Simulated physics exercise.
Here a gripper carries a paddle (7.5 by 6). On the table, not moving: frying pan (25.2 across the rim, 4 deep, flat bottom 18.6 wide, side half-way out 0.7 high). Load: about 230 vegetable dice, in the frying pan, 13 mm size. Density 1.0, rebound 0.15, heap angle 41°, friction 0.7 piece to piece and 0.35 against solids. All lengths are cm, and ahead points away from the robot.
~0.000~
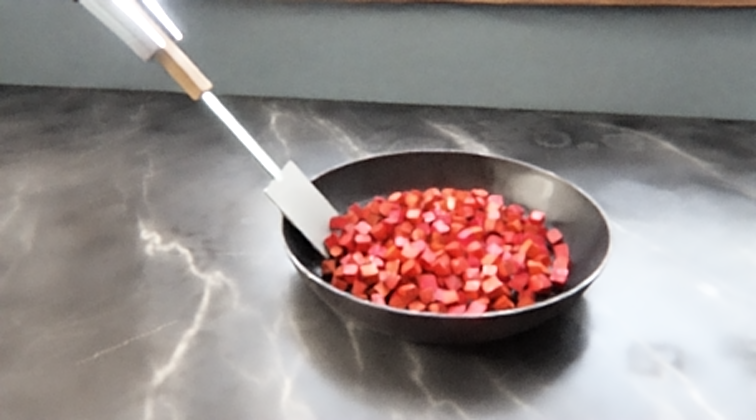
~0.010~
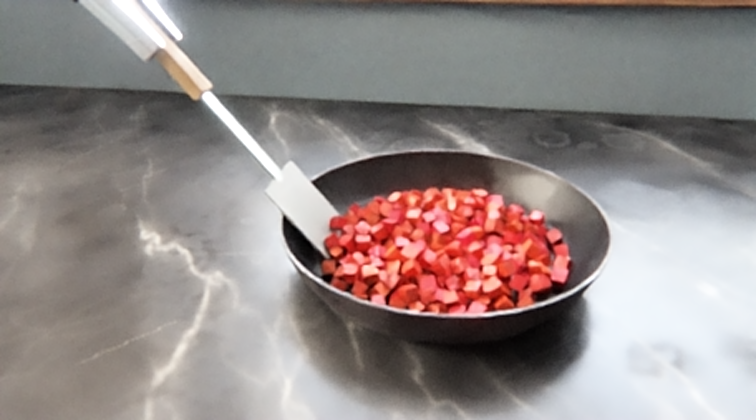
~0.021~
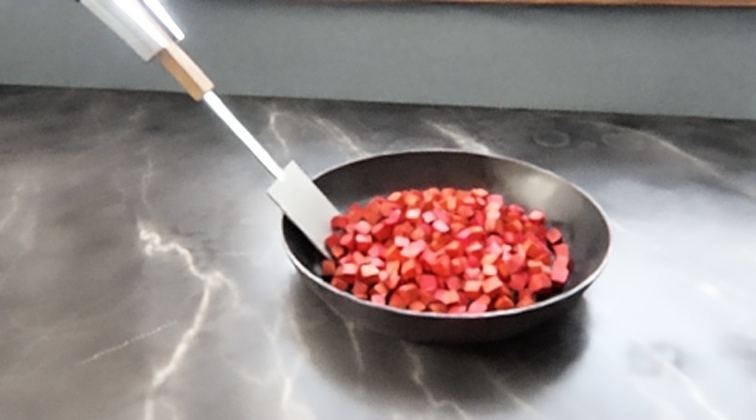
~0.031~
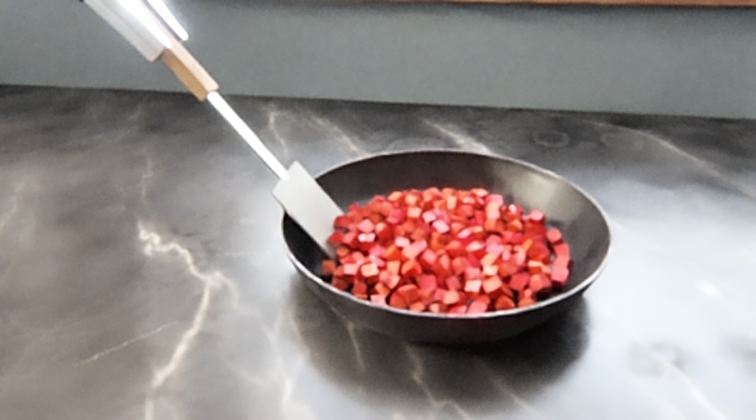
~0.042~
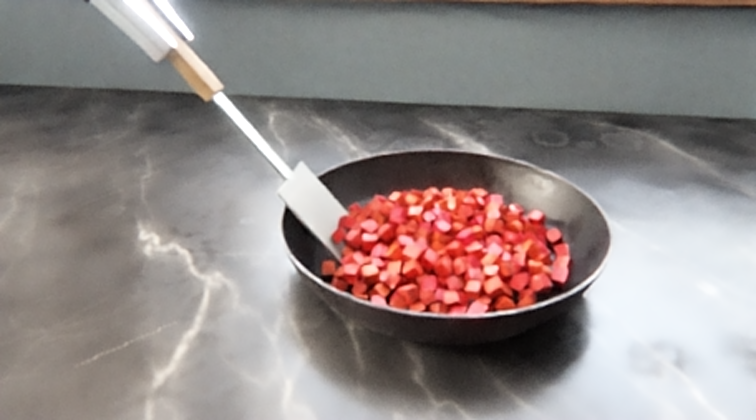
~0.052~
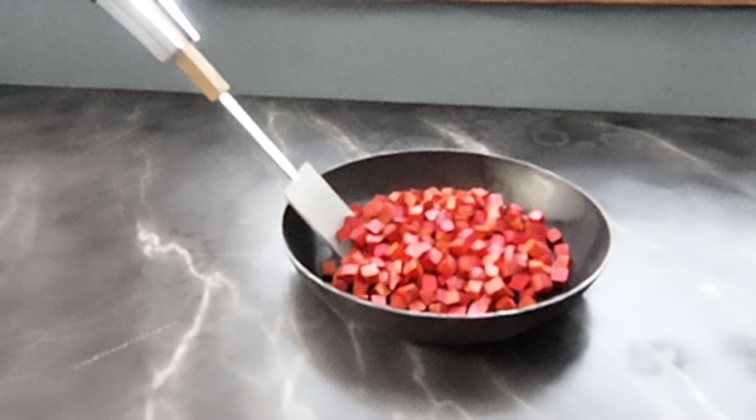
On a dark marbled countertop, a gripper held a flat paddle tilted into a black frying pan heaped with small red cubes and eased it slightly to the right, while the pan stayed still.
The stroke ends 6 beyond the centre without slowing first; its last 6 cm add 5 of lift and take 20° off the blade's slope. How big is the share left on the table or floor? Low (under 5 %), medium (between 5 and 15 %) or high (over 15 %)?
A low share, under 5 %, ends on the table or floor.
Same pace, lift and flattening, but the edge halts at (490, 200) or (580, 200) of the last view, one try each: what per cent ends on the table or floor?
About 0 and 10 per cent.
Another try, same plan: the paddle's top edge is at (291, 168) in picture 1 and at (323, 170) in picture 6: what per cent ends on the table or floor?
Some 5 per cent.
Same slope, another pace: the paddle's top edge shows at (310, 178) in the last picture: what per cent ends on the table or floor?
About 10 per cent.
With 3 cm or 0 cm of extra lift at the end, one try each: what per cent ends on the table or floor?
Some 0 and 0 per cent.
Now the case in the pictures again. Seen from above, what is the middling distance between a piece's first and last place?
Roughly 2 cm.
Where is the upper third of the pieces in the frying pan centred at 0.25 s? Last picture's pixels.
Around (531, 236).
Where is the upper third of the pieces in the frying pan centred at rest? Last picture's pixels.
Near (545, 238).
By 0.15 s, sloping 51°, highest piece 4 above the table; 230 in the frying pan.
By 0.25 s, sloping 42°, highest piece 5 above the table; 230 in the frying pan.
By 0.50 s, sloping 31°, highest piece 5 above the table; 230 in the frying pan.
By 1.55 s, sloping 31°, highest piece 5 above the table; 230 in the frying pan.
Final count, 230 in the frying pan. That is 0 % on the table or floor.
